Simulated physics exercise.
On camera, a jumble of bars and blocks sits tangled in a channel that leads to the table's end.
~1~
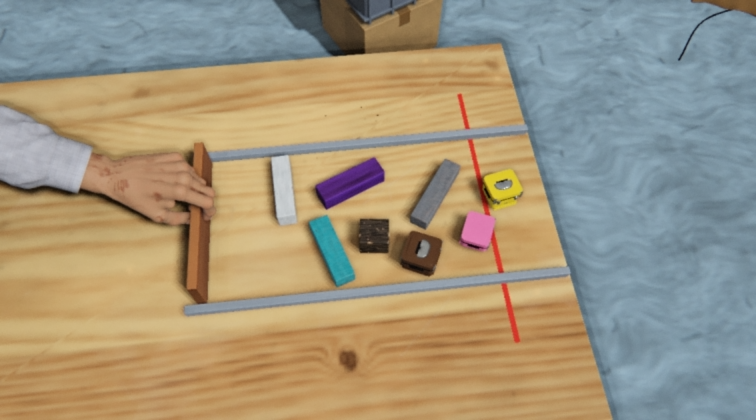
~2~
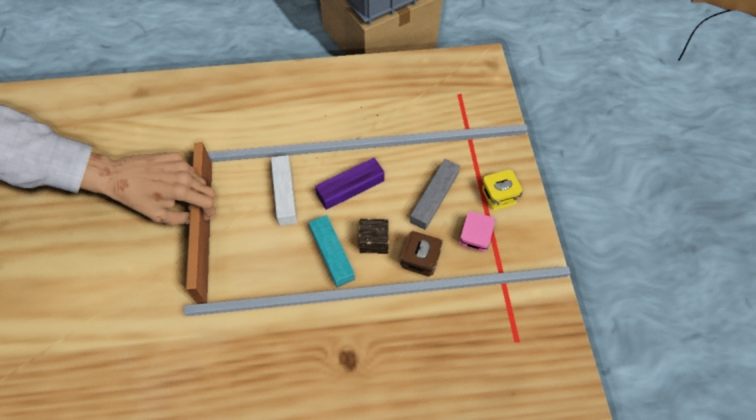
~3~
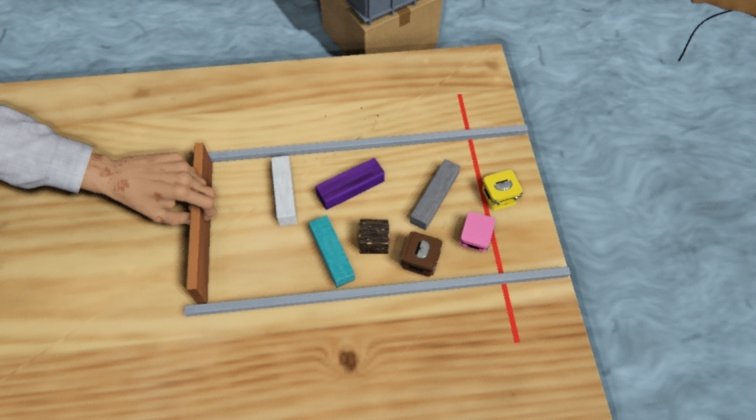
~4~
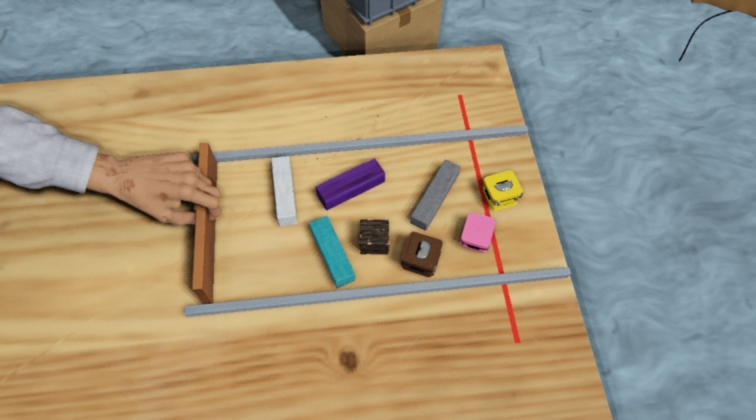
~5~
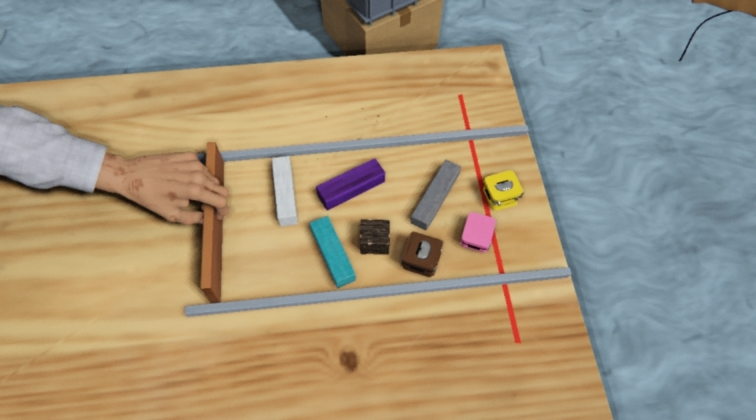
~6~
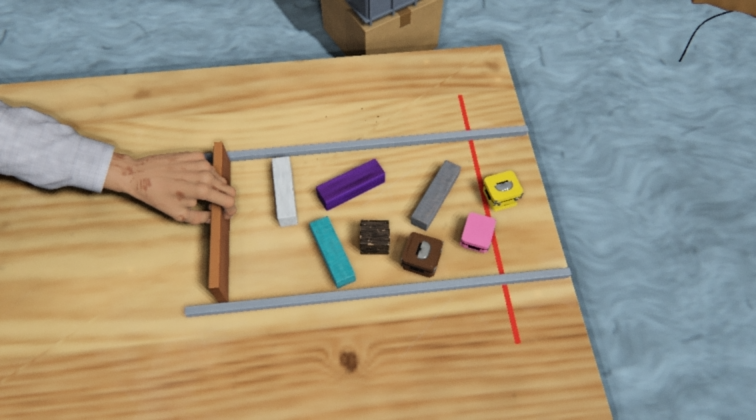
On a wooden tabletop, a hand rests on an upright brown board at the left of a channel between two grey rails, with coloured bars and blocks scattered toward a red line. The board stays still at first, then the hand slides it slightly right, while the pieces stay in place.
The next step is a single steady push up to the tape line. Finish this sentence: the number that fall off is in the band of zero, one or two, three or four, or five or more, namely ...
Namely one or two.
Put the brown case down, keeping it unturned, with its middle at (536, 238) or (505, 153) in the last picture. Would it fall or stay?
Going place by place: Over the edge, then over the edge.
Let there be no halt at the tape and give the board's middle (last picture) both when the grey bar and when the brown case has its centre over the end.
About (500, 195), and (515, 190) for the other.
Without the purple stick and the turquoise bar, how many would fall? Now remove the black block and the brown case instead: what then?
It would be 0 and 1.
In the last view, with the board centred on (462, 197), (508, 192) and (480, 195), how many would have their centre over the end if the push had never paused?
It would be 0, 3 and 1.
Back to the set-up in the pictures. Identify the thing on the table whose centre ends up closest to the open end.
Pink case.
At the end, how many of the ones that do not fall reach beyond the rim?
The number overhanging is 1.
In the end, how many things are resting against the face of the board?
2 in contact.
Soon after, none off yet; yellow case at rest near (502, 191); pink case at rest near (478, 234); grey bar at rest near (436, 195).
Then, none off yet; yellow case at rest near (502, 191); pink case at rest near (479, 233); grey bar moved a little near (456, 184).
At rest, the number that fall off is one or two; fallen, yellow case.
